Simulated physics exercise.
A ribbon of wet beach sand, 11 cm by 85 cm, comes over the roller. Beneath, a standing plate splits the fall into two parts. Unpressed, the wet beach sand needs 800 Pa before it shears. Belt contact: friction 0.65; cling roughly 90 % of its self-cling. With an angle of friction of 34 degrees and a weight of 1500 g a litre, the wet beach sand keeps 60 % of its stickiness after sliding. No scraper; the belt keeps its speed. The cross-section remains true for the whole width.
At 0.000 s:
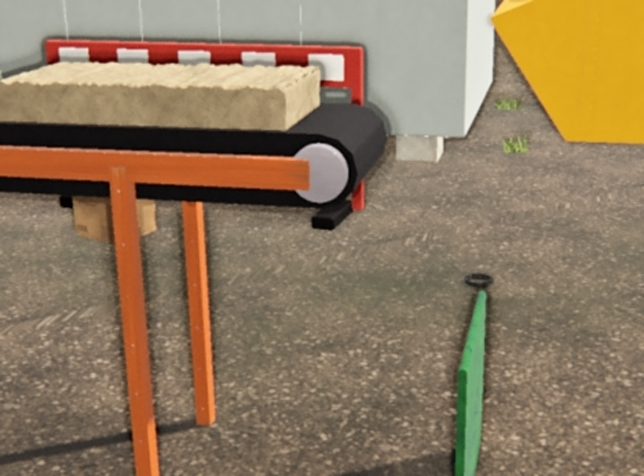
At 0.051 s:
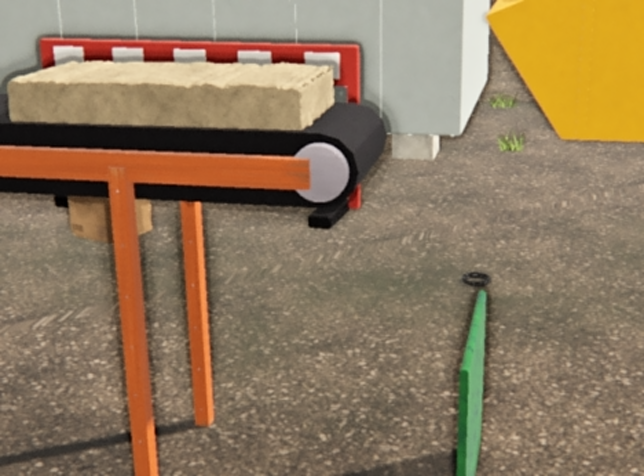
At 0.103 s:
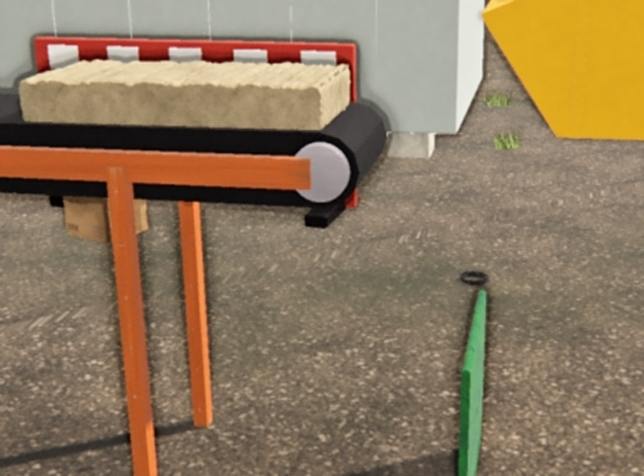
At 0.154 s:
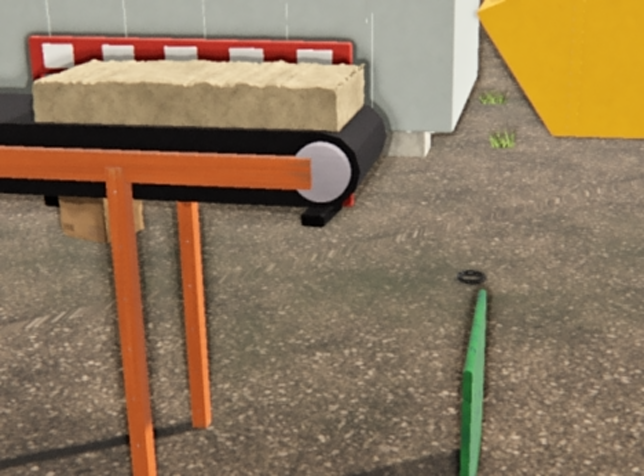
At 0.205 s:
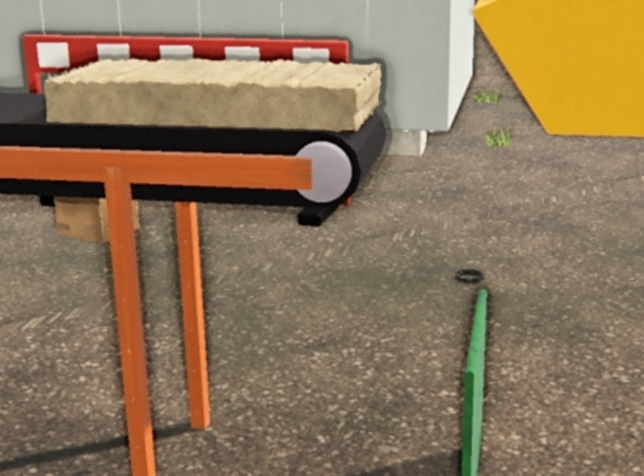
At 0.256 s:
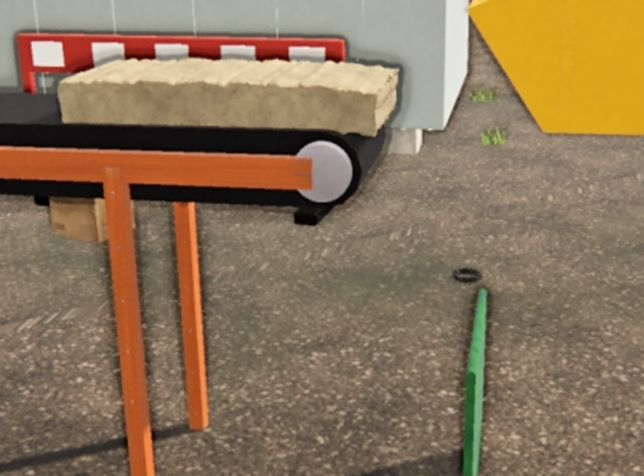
A thick, pale slab of wet sand rode steadily to the right on a black conveyor belt with an orange frame, and its front end slid out past the roller, still in one piece.
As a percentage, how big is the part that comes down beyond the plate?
About 73 per cent.
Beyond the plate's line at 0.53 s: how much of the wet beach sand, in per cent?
Roughly 1 per cent.
After 0.53 s, 1 % is beyond the plate's line.
After 0.85 s, 26 % is beyond the plate's line.
After 1.17 s, 52 % is beyond the plate's line.
After 1.50 s, 73 % is beyond the plate's line.
After 2.72 s, at the end, 73 % is beyond the plate's line.
